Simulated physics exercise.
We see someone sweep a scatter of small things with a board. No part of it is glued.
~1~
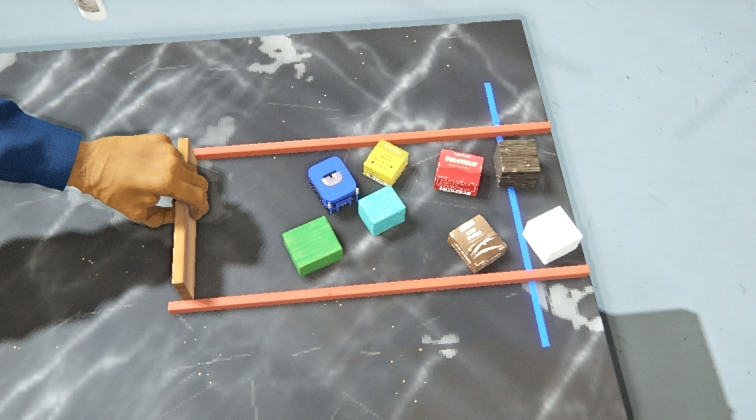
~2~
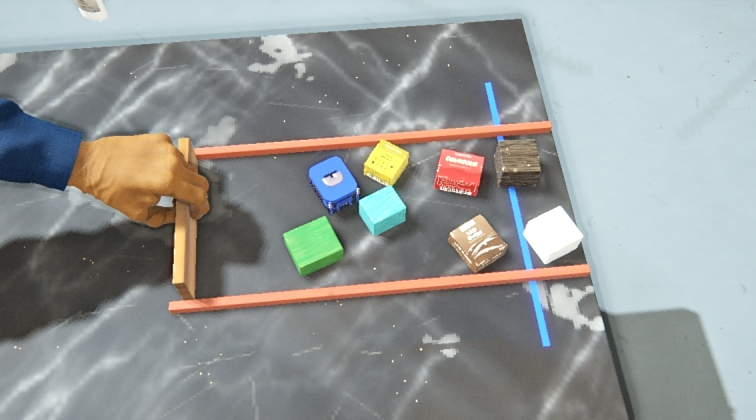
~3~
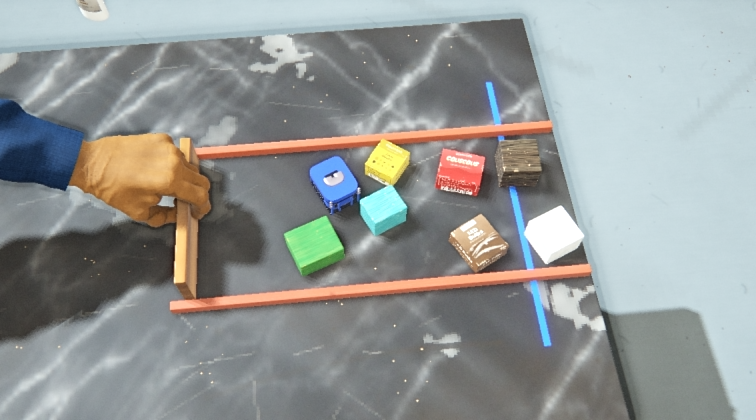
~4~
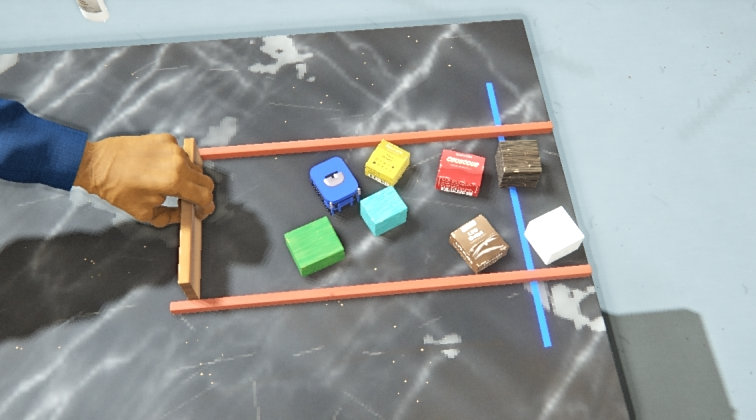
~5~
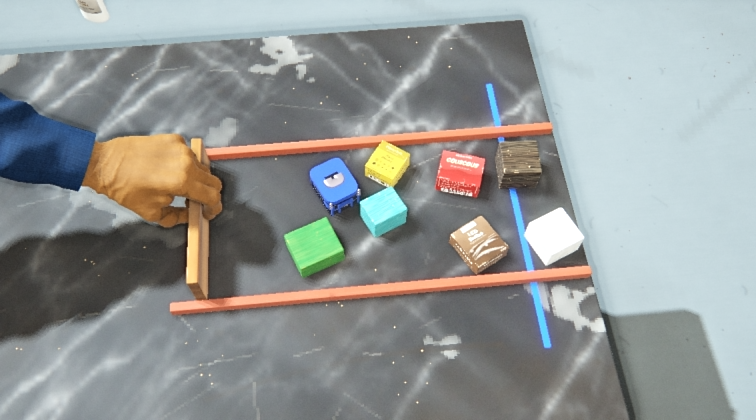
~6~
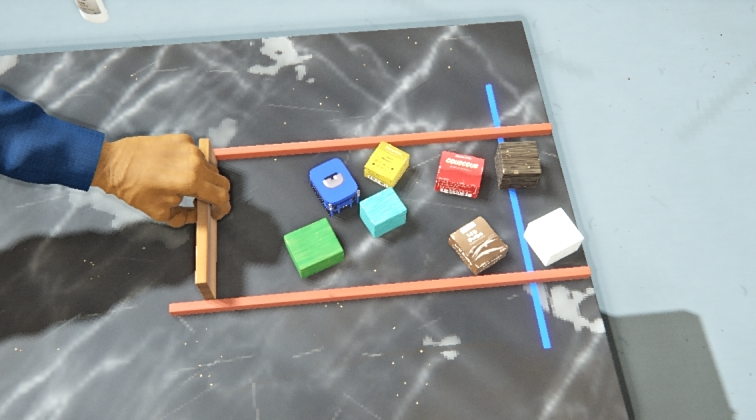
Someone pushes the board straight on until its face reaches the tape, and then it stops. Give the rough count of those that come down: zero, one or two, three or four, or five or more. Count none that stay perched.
Drops: Between three and four.
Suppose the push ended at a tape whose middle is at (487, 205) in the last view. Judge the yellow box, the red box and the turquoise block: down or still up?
In that case the yellow box does not drop, the red box does not drop, the turquoise block does not drop.
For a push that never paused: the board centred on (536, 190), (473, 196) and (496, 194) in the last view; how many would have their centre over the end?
5, 2 and 2.
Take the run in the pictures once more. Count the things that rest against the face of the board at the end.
2 of them.
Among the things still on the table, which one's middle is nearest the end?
The turquoise block.
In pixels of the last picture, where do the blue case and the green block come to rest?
In the last picture they sit at about (529, 177) and about (548, 240).
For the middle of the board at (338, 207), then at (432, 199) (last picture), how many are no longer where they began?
The count reaches 4 first and 7 second.
Soon after, none off yet; white block at rest near (553, 237); black block at rest near (517, 165); brown box at rest near (478, 245).
After that, none off yet; white block at rest near (553, 237); black block displaced about its own width near (542, 167); brown box displaced a little near (499, 247).
In the end, the number that fall off is three or four; gone, red box, brown box, black block and white block.
